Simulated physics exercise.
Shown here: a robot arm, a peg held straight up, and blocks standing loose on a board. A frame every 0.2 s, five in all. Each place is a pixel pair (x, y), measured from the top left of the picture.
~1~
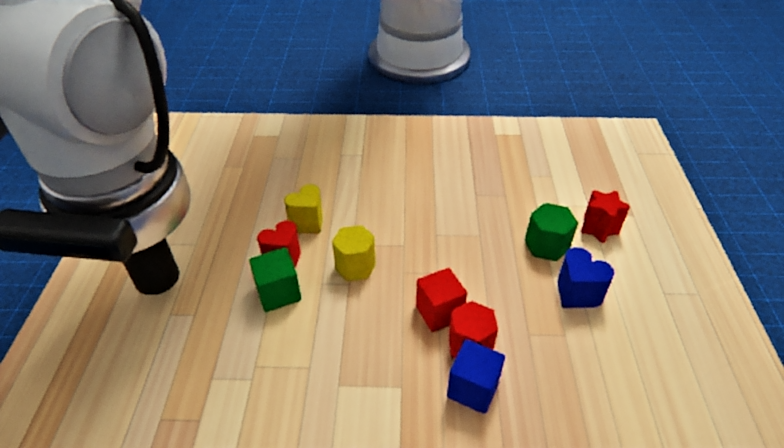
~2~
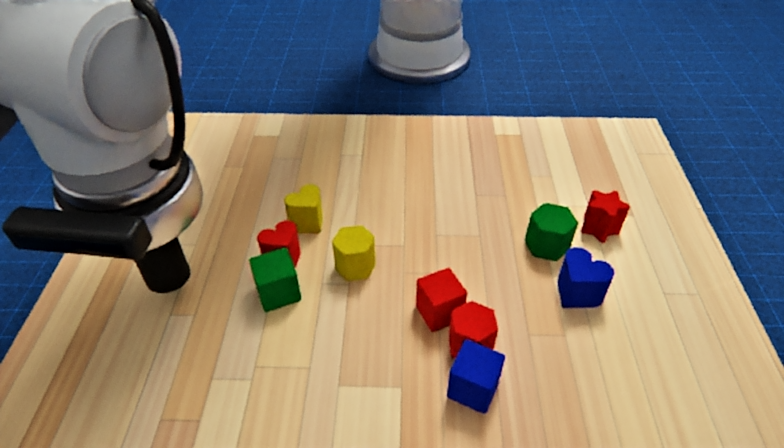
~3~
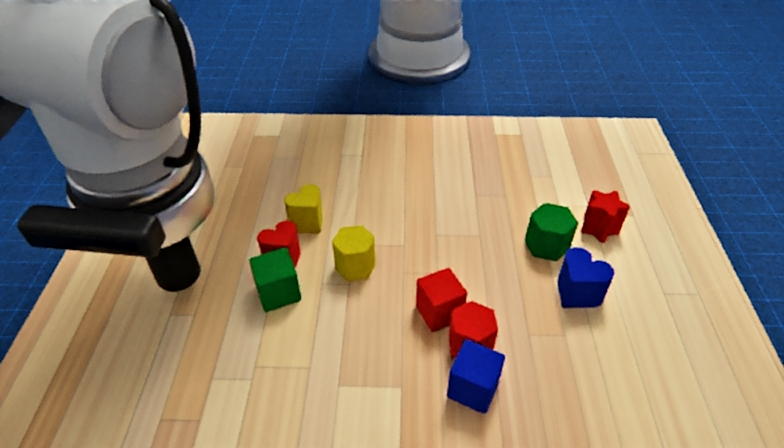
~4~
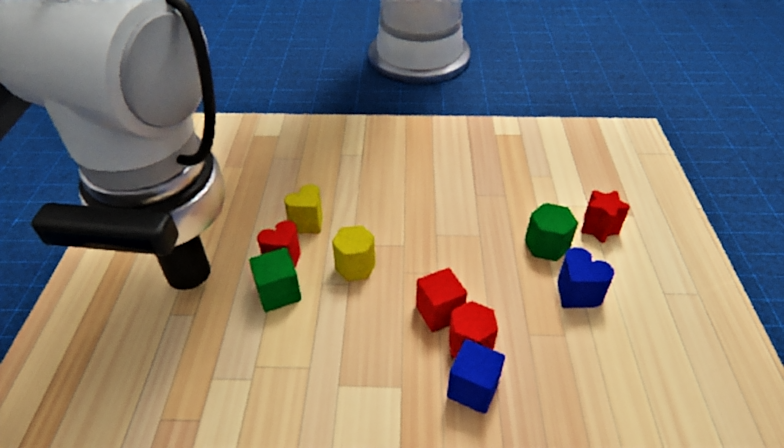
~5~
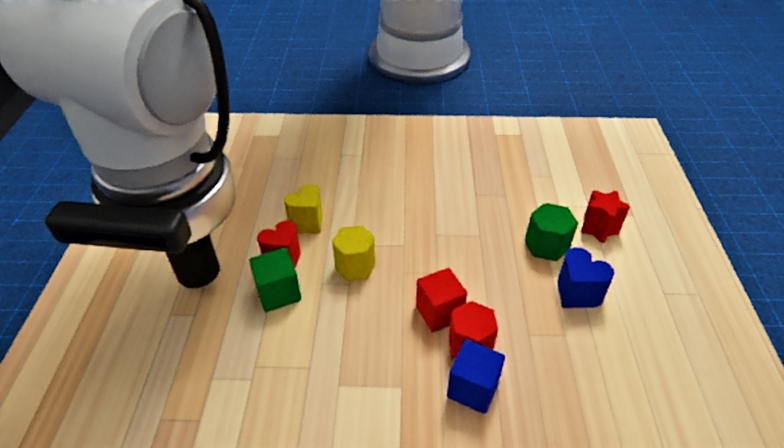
A robot arm moves its upright peg slowly right toward still blocks on a board.
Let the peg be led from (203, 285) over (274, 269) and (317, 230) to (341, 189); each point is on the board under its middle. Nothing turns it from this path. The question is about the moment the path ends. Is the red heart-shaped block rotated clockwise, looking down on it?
The answer is yes.
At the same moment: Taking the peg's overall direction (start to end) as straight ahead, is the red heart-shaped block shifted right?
Going by the path, yes.
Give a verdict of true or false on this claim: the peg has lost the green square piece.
Verdict: True.
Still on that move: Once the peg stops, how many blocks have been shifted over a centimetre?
At least three of them.
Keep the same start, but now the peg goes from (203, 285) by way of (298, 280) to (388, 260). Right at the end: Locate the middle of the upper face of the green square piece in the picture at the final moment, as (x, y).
The middle of its upper face will lie at (331, 280).
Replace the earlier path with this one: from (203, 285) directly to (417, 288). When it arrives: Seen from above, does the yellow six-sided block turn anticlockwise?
Yes, it checks out.
What follows on the original path. One third of the way, peg at (272, 256); green square piece at (295, 269), turned 45° clockwise; red heart-shaped block at (306, 224).
Two thirds of the way, peg at (316, 217); green square piece at (298, 268), turned 55° clockwise; red heart-shaped block at (351, 201), turned 55° clockwise; yellow heart-shaped block at (309, 180), turned 25° anticlockwise.
At the end, peg at (340, 176); green square piece at (298, 268), turned 55° clockwise; red heart-shaped block at (355, 195), turned 90° clockwise; yellow heart-shaped block at (309, 156), turned 70° anticlockwise; yellow six-sided block not moved.
